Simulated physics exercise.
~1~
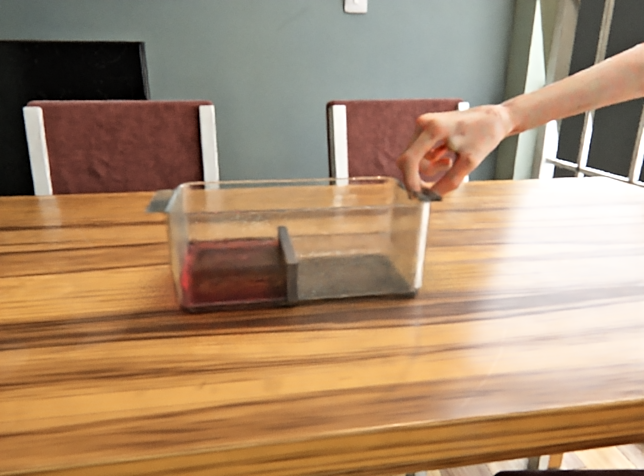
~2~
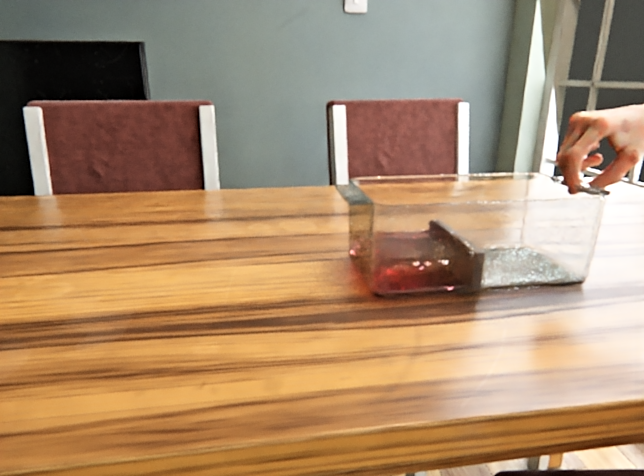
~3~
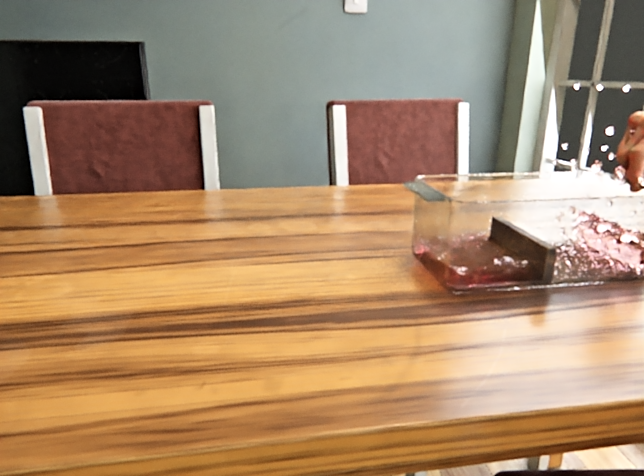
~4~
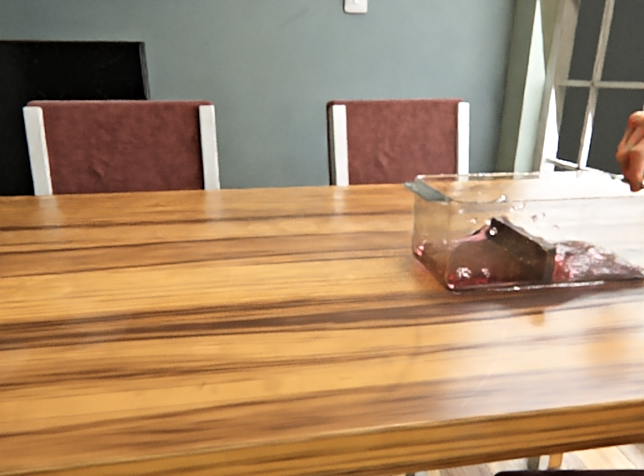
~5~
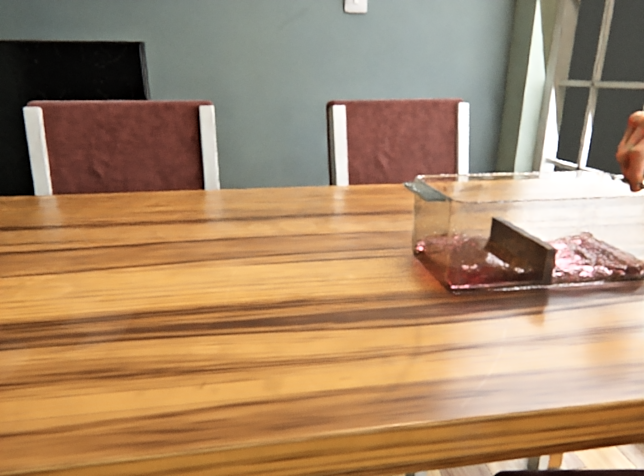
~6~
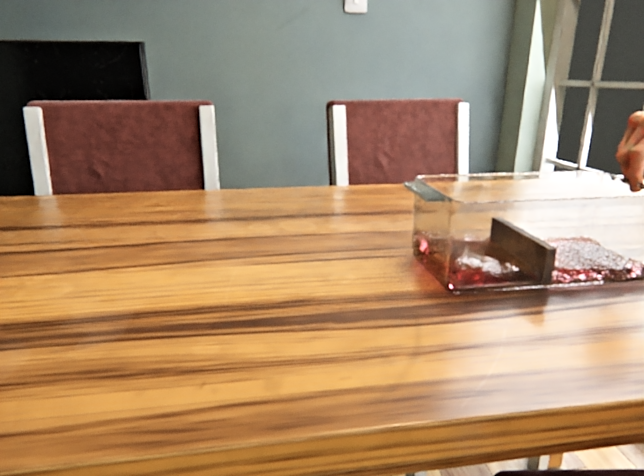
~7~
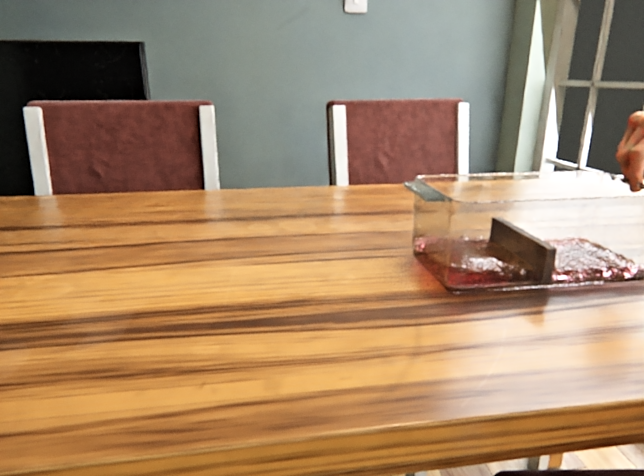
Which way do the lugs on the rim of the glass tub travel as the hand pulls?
They move to the right along with the tub, then stay in place near the right edge of the view.
A clear oblong glass tub, with reddish water only to the left of its low dark divider, sits on a striped wooden table as a hand grips its right end. The hand pulls it rightwards, and the water begins to slosh around the divider. As the tub nears the right edge of the view, water surges over into the right side and drops fly up near the hand. The tub then stays put while the water rocks and splashes on both sides. At the end, the hand remains at the right edge, and reddish water lies on both sides of the upright divider.
